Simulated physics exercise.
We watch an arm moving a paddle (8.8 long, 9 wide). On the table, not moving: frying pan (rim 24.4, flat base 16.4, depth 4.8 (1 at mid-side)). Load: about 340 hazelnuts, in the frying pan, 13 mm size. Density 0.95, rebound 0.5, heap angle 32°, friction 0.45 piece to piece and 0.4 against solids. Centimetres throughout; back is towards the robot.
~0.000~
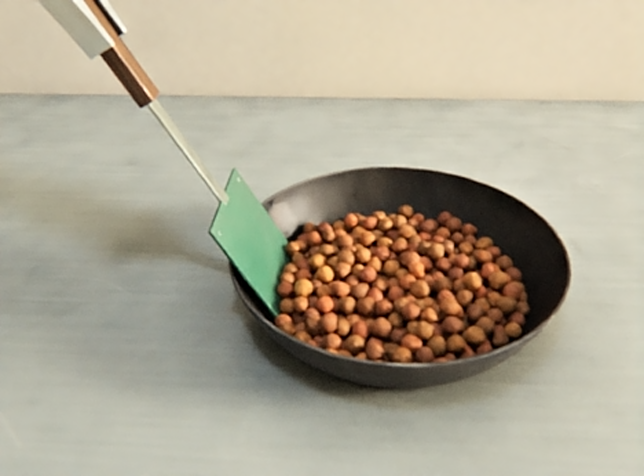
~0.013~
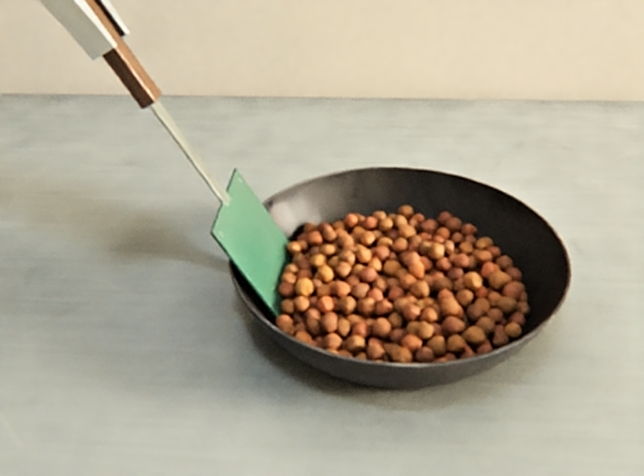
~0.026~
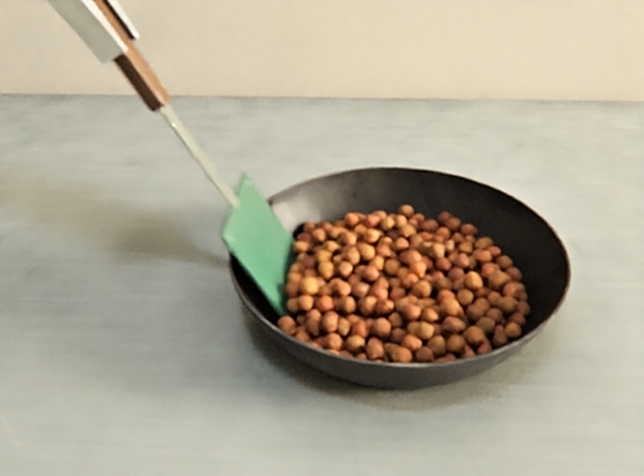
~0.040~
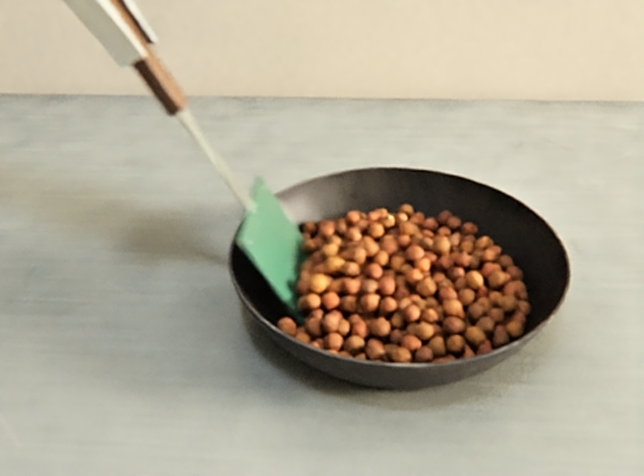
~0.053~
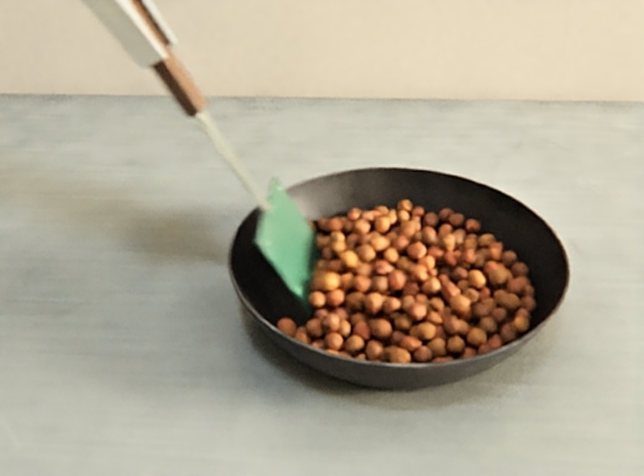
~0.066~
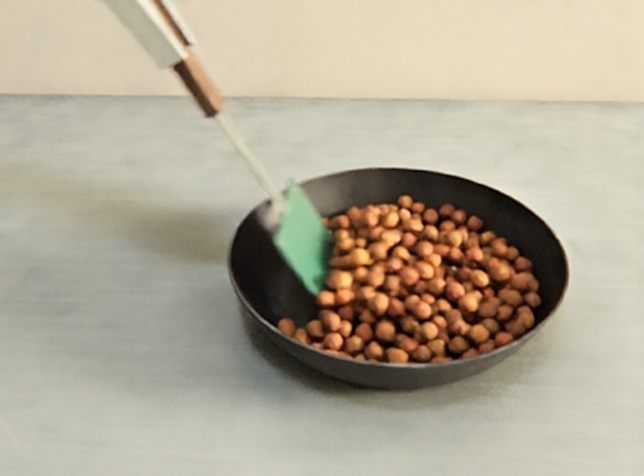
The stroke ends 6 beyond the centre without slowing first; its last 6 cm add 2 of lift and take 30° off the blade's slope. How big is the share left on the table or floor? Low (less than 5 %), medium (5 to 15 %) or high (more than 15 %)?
On the table or floor the share is medium, 5 to 15 %.
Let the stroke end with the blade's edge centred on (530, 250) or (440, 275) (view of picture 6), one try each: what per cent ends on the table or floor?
Some 40 and 0 per cent.
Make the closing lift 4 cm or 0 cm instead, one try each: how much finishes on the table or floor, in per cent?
About 15 and 5 per cent.
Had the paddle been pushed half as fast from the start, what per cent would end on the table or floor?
Then about 0 per cent.
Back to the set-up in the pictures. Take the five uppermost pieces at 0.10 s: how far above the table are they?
Roughly 5 cm.
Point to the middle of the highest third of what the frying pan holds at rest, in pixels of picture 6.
Near (497, 263).
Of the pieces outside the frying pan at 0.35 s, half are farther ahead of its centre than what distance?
Some 16 cm.
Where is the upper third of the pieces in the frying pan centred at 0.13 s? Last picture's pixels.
Around (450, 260).
After 0.10 s, sloping 60°, highest piece 5 above the table; 344 in the frying pan.
After 0.13 s, sloping 49°, highest piece 6 above the table; 344 in the frying pan.
After 0.35 s, sloping 31°, highest piece 8 above the table; 322 in the frying pan, 16 on the table or floor, 6 on the blade or in flight.
After 1.40 s, sloping 31°, highest piece 6 above the table; 318 in the frying pan, 26 on the table or floor.
In the end, 318 in the frying pan, 26 on the table or floor. That is 8 % on the table or floor.
